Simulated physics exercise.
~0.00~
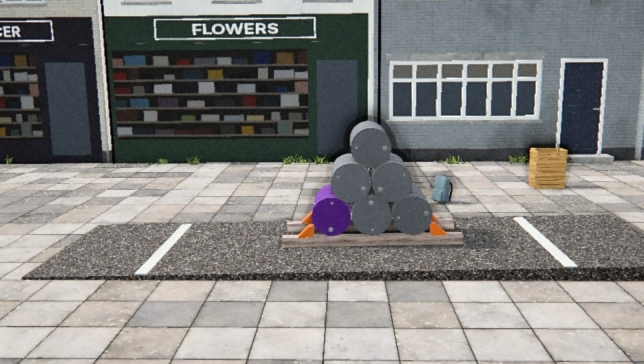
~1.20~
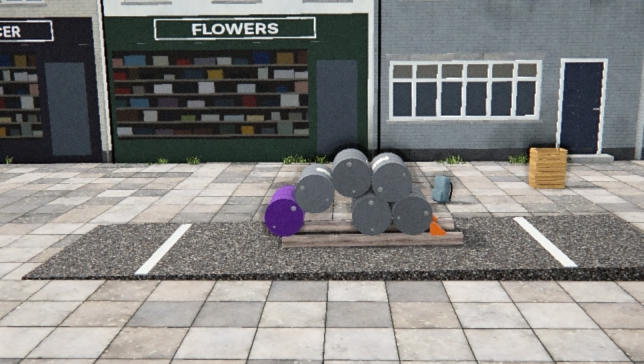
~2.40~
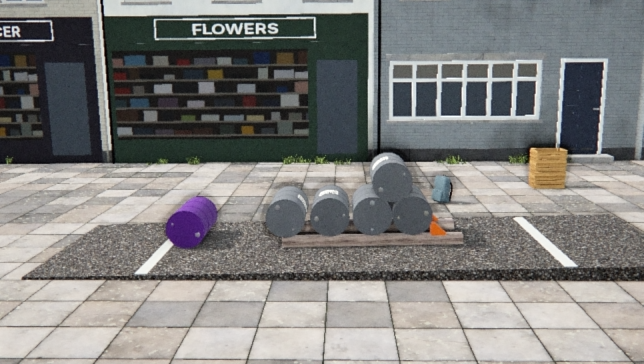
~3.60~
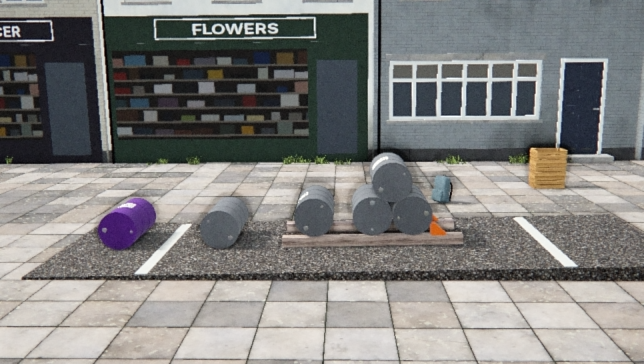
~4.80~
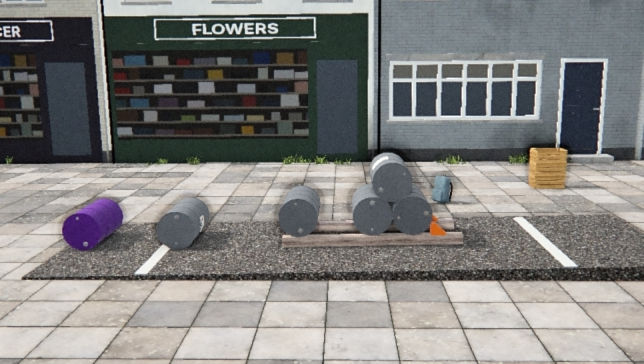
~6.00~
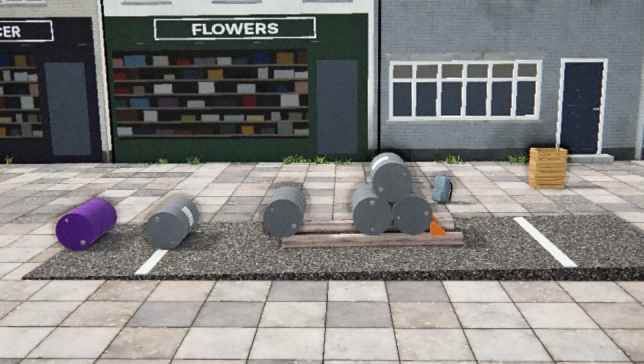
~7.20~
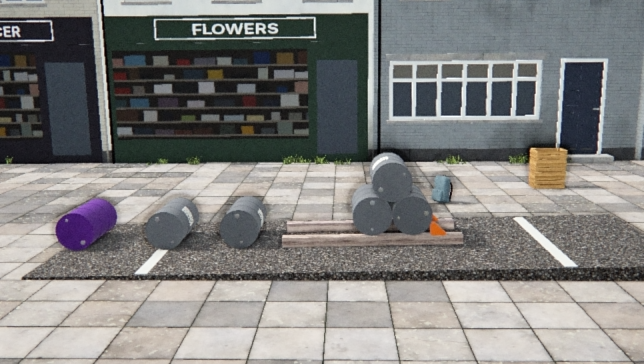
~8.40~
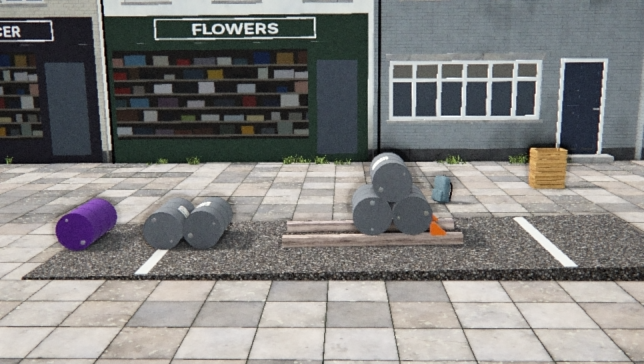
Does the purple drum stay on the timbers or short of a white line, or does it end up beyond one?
The purple drum ends up beyond a white line, having rolled off the timbers and past the line on the left.
In this clip, a stack of drums on timbers outside a row of shops collapses to the left, and the purple drum rolls past the left white line and stops. Two grey drums roll after it and end side by side near the line, while three stay stacked.
